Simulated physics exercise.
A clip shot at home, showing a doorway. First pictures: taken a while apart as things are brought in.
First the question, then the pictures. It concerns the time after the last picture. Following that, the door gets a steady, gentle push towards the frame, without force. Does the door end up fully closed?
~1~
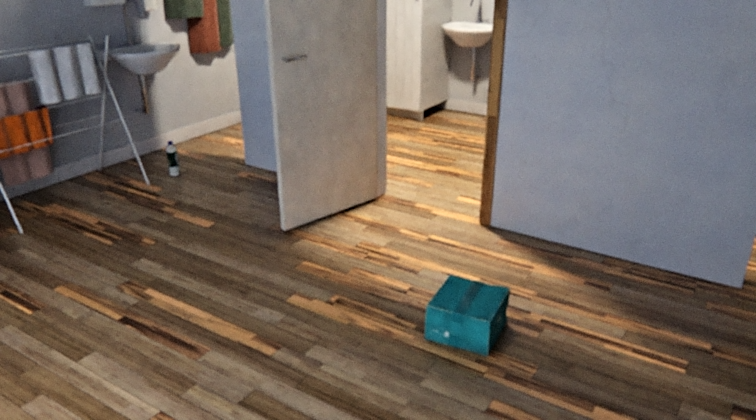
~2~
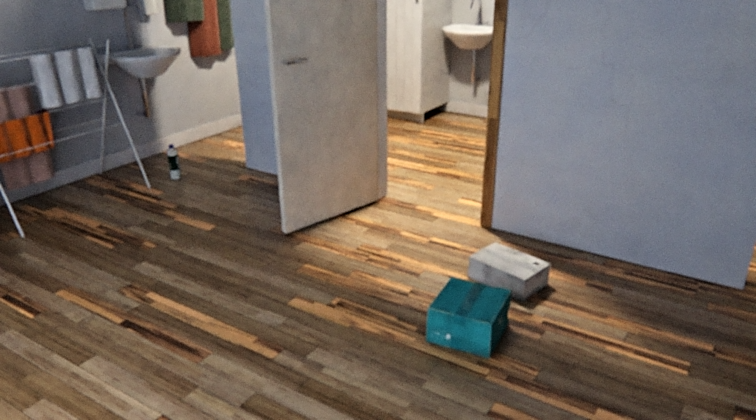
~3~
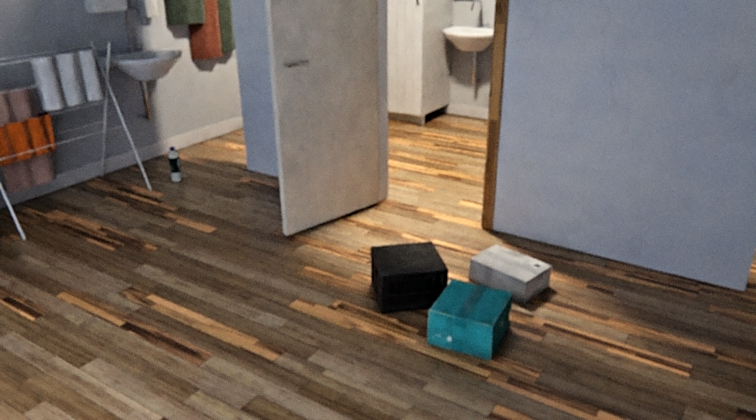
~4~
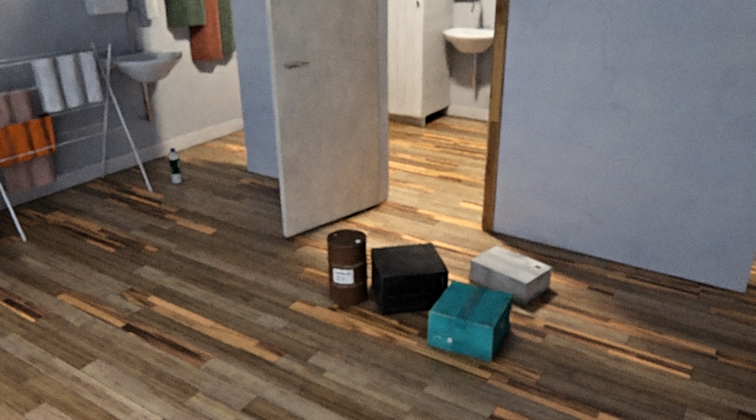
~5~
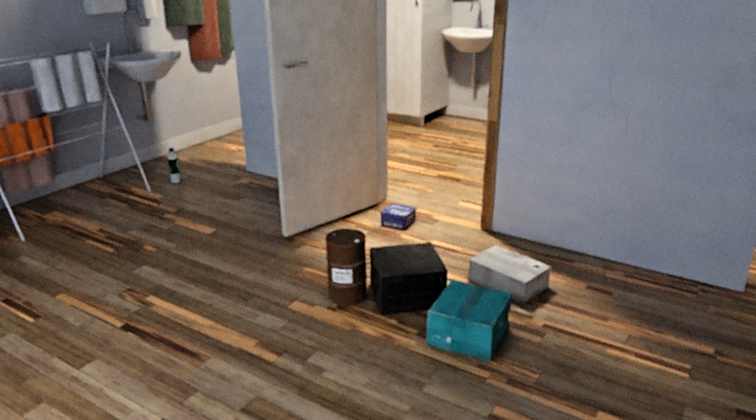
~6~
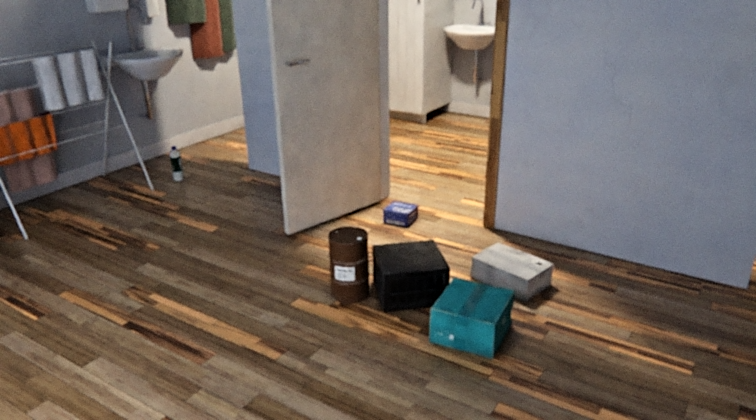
Yes: The door is likely to swing home.
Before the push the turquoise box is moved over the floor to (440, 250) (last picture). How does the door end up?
After that it finishes its swing.
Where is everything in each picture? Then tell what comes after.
The first picture shows door wide open and still; turquoise box (468, 314).
The second picture shows door wide open and still.
The third picture shows door wide open and still; turquoise box (470, 318); white parcel (509, 272).
The fourth picture shows door wide open and still; brown canister (348, 267); black crate (408, 278).
The fifth picture shows door wide open and still; turquoise box (470, 319); white parcel (509, 273).
The sixth picture shows door wide open and still; blue box (401, 214); brown canister (349, 265).
Then, 1.00 s after the last picture, open by 48°; blue box slid a little near (408, 213).
Then, 1.30 s after the last picture, open by 21°; blue box slid about its own width near (431, 209).
At rest, open by 0°; moved from the start, blue box; the other 4 in place. Seen from the same camera at the end, blue box near (450, 202).
